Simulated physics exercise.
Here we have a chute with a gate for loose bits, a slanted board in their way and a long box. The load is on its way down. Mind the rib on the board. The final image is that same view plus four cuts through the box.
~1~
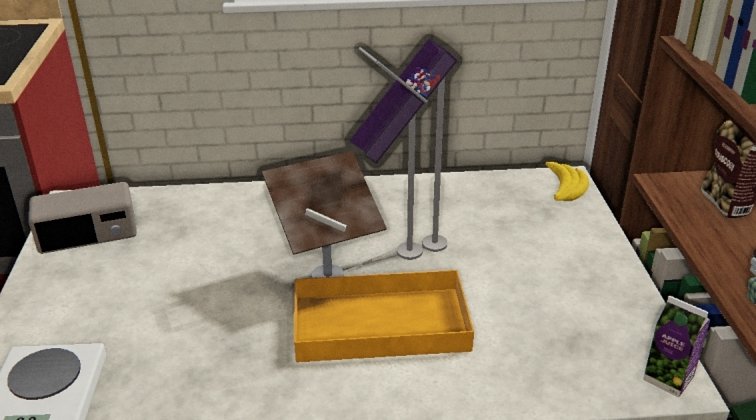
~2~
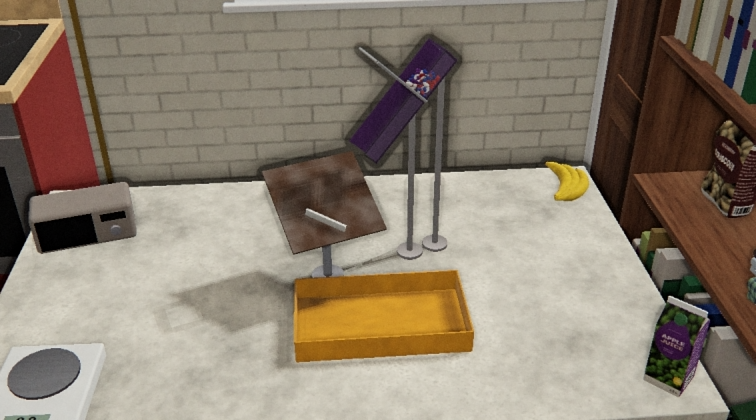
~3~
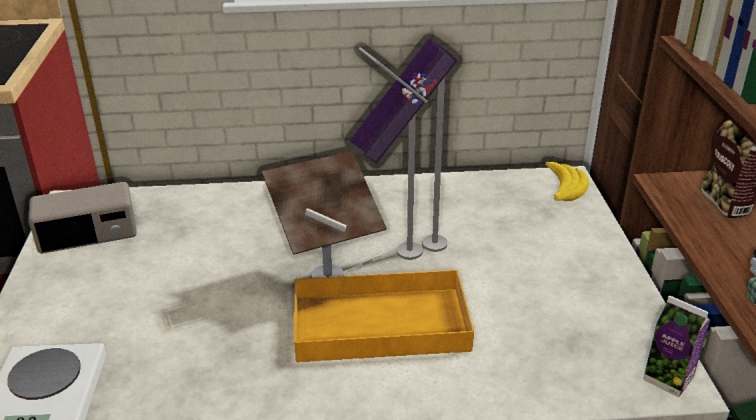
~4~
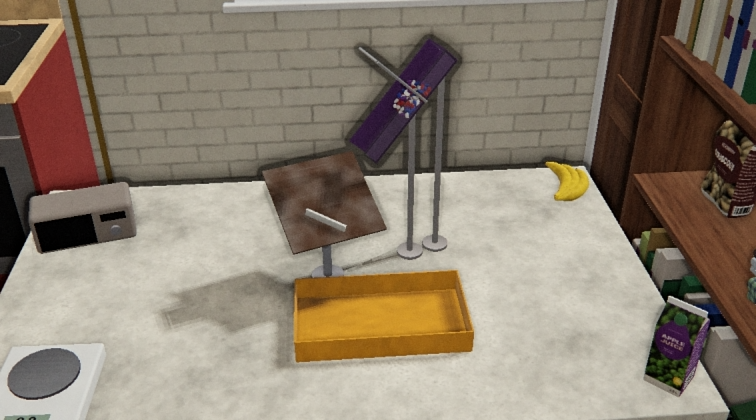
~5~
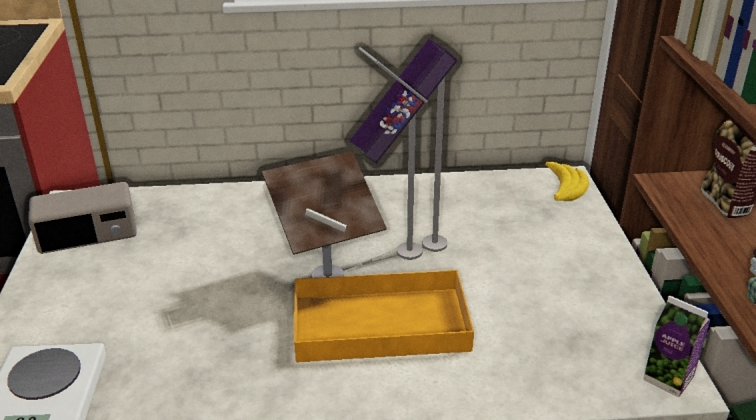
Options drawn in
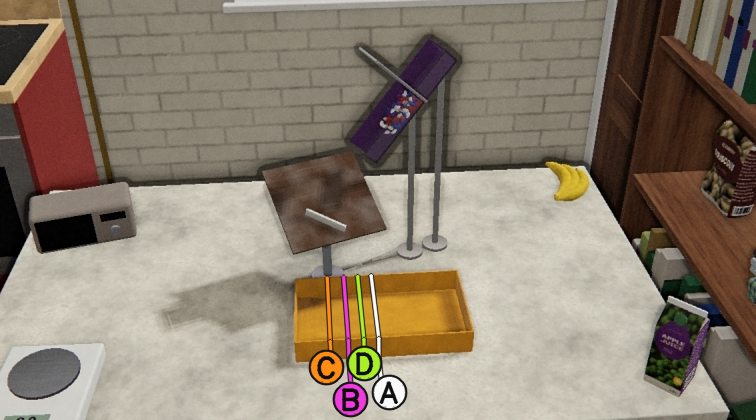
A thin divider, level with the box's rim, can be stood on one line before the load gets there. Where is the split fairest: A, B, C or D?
It is A.
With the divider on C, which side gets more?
Right.
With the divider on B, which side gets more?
The right side.
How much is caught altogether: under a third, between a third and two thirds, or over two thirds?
It is between a third and two thirds.
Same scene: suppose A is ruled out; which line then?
Here it is line D.
On the marked copy, line A crosses the front rim at (378, 337); line B crosses the front rim at (348, 339); line C crosses the front rim at (330, 340); line D crosses the front rim at (363, 338).
Choosing A, of what is caught, close to two thirds on the left of the divider, close to a third on the right.
Choosing B, of what is caught, none at all on the left of the divider, the whole lot on the right.
Choosing C, of what is caught, none at all on the left of the divider, the whole lot on the right.
Choosing D, of what is caught, close to a quarter on the left of the divider, the bulk on the right.
